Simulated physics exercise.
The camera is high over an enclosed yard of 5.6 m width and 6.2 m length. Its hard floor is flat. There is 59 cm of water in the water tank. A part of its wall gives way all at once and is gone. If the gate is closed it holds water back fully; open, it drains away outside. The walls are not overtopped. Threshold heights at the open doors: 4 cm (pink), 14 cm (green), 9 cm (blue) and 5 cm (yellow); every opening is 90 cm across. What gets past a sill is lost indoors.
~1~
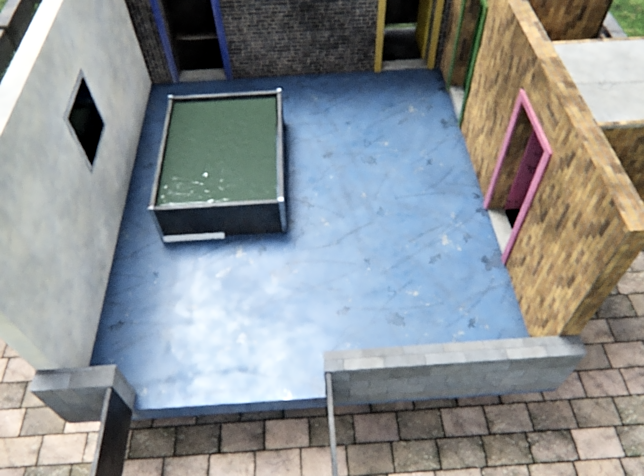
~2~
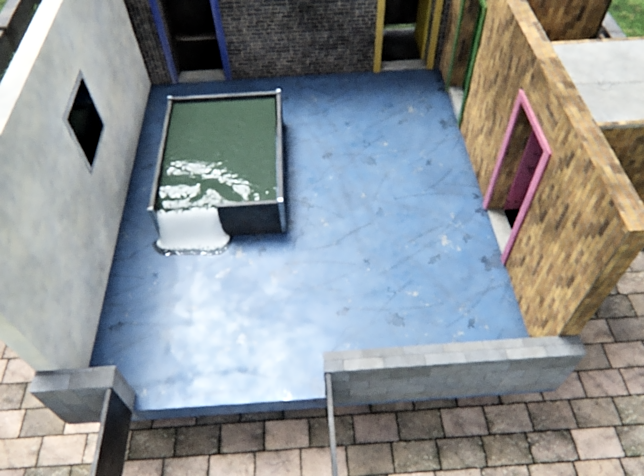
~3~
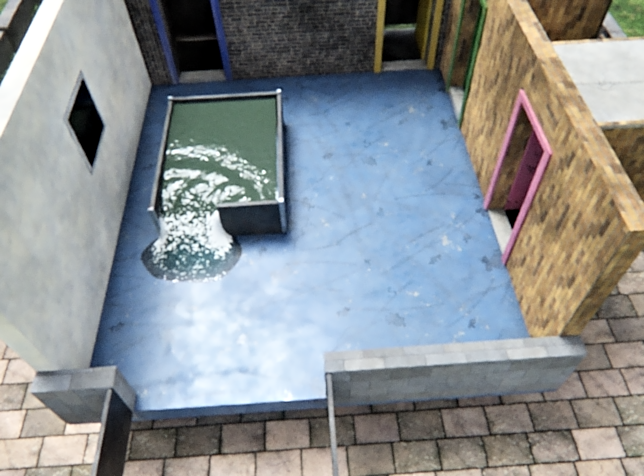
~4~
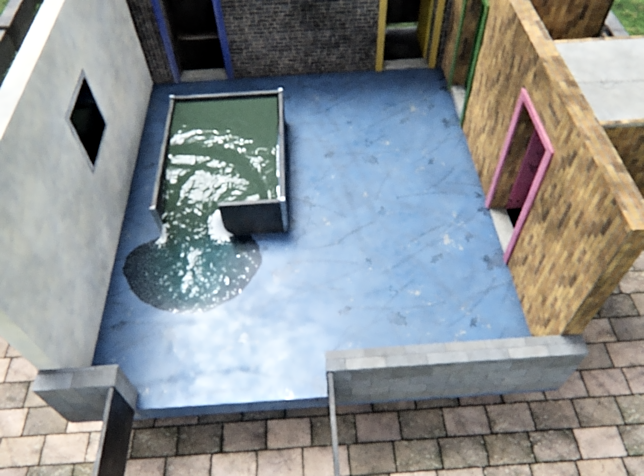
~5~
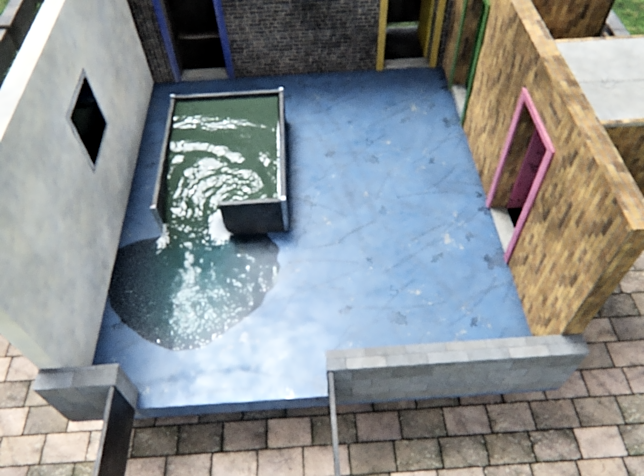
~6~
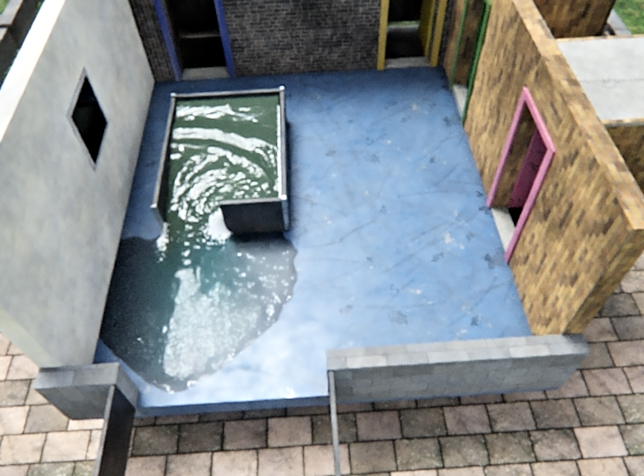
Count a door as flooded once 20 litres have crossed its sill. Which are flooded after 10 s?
The water let in: At the pink door it stays under the limit; at the green door it keeps below the limit; at the blue door it does not reach the limit; at the yellow door it keeps below the limit.
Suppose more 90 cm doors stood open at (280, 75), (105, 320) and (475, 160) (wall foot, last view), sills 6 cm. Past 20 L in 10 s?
In turn: Below, over, under.
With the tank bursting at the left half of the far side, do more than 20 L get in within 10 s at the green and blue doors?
Then: Green under, blue above.
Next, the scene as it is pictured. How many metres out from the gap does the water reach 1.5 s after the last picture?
Some 3.6 m out.
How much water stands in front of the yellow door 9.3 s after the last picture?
Roughly 0.0 cm deep.
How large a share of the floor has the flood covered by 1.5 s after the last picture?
Some 20 per cent of it.
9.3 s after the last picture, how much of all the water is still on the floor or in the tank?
Roughly 40 in a hundred.
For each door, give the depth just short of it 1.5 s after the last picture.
Depths in cm: Pink 0, green 0, blue 0, yellow 0.
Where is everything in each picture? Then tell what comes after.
Still water, 59 cm deep, in the water tank at (222, 148), in the first picture.
Water pours out at (191, 225) and has run 0.5 m, to (161, 246); typically 8 cm deep outside, 59 cm at the water tank's back, in the second picture.
Water pours out at (192, 228) and has run 0.8 m, to (220, 273); typically 10 cm deep outside, 59 cm at the water tank's back, in the third picture.
The front is at (206, 305), 1.3 m from the gap at (194, 227); 1.7 m2 of floor is under water; 59 cm left at the back of the water tank, in the fourth picture.
Water pours out at (195, 226) and has run 1.8 m, to (171, 343); typically 5 cm deep outside, 59 cm at the water tank's back, in the fifth picture.
The front is at a hidden place, 2.3 m from the gap at (195, 225); 4.1 m2 of floor is under water; 59 cm left at the back of the water tank, in the sixth picture.
Then, 0.7 s after the last picture water covers 20 % of the floor and is deepest (42 cm) near (87, 391); pink door not reached, green door not reached, blue door not reached, yellow door not reached.
Then, 1.5 s after the last picture water covers 20 % of the floor and is deepest (36 cm) near (110, 350); pink door not reached, green door not reached, blue door not reached, yellow door not reached.
Then, 2.8 s after the last picture water covers 25 % of the floor and is deepest (23 cm) near (117, 389); pink door not reached, green door not reached, blue door not reached, yellow door not reached.
Then, 5.3 s after the last picture water covers 40 % of the floor and is deepest (16 cm) near (96, 351); pink door not reached, green door not reached, blue door not reached, yellow door not reached.
Then, 9.3 s after the last picture water covers 50 % of the floor and is deepest (10 cm) near (87, 391); pink door 2 cm at the sill, 0 L in, green door not reached, blue door 3 cm at the sill, 0 L in, yellow door not reached.
